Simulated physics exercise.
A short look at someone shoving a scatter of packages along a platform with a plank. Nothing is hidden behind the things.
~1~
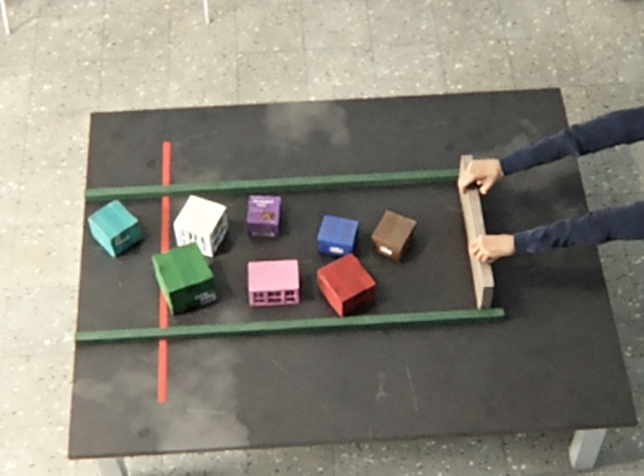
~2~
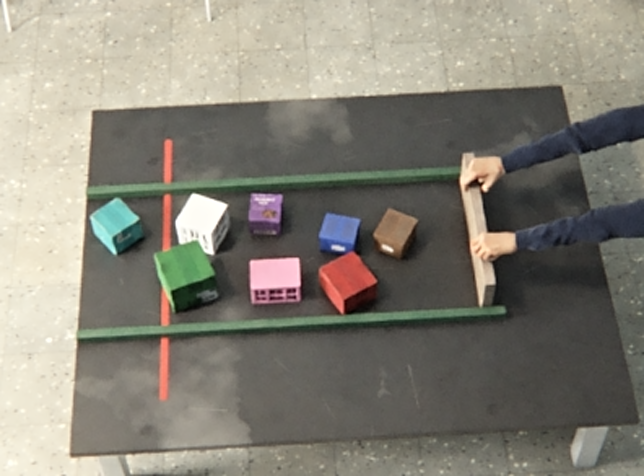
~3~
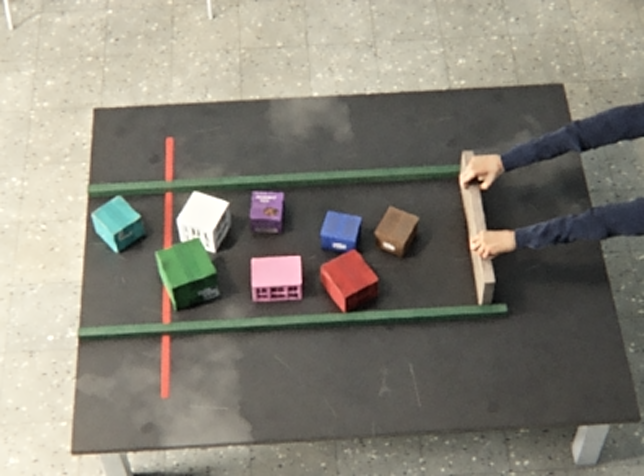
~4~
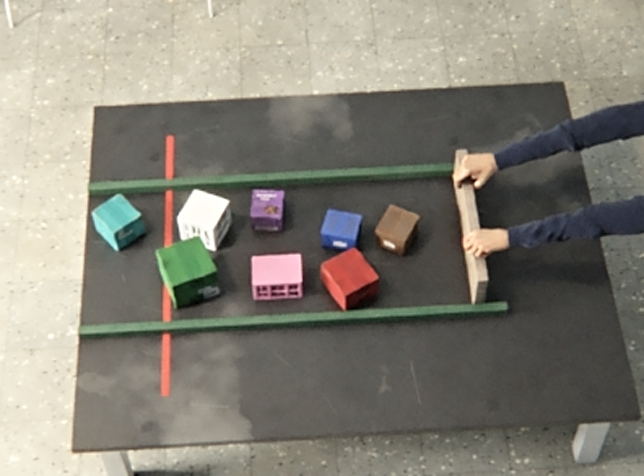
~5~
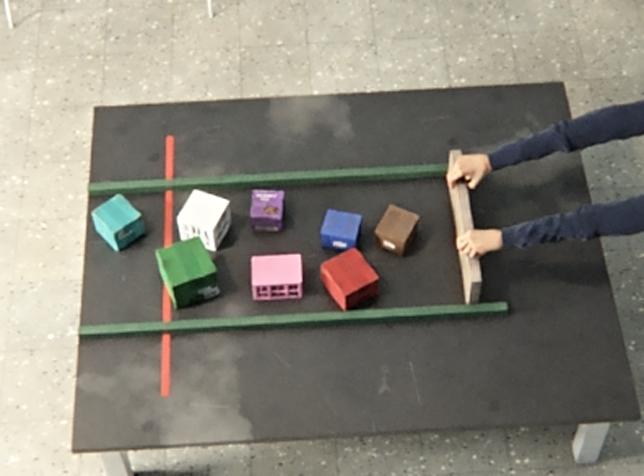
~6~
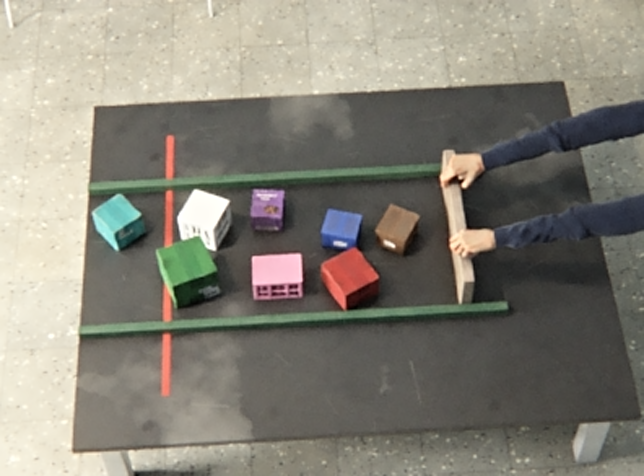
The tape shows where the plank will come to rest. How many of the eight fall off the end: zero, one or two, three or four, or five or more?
Here the number that fall off is one or two.
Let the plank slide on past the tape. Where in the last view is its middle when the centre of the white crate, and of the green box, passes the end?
About (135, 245), and (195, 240) for the other.
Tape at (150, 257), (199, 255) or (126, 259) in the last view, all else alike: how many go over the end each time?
In that order 2, 0 and 5.
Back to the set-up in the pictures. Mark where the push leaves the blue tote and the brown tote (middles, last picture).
The blue tote at (117, 256), the brown tote at (151, 251).
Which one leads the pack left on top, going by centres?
It is the pink crate.
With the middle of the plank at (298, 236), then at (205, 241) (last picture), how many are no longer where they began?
6 and 8.
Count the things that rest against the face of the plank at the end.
It touches 3.
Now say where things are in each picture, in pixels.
The first picture shows turquoise parcel (115, 228); green box (185, 278); white crate (202, 226); plank (475, 232); tape (164, 263).
The second picture shows green box (186, 276); plank (477, 230).
The third picture shows white crate (205, 222); blue tote (341, 233).
The fourth picture shows turquoise parcel (119, 222); brown tote (397, 231).
The fifth picture shows green box (188, 272); pink crate (277, 277).
The sixth picture shows turquoise parcel (119, 222); green box (189, 272); white crate (205, 220); plank (457, 227); tape (168, 256).
Early on, none off yet; turquoise parcel at rest near (119, 222); green box at rest near (189, 272); white crate at rest near (205, 220).
A while later, none off yet; turquoise parcel at rest near (119, 222); green box travelled a little near (178, 271); white crate at rest near (205, 220).
Further along, none off yet; turquoise parcel at rest near (119, 222); green box travelled well along near (107, 274); white crate travelled about its own width near (162, 215).
Finally, the number that fall off is one or two; lost, green box and turquoise parcel.
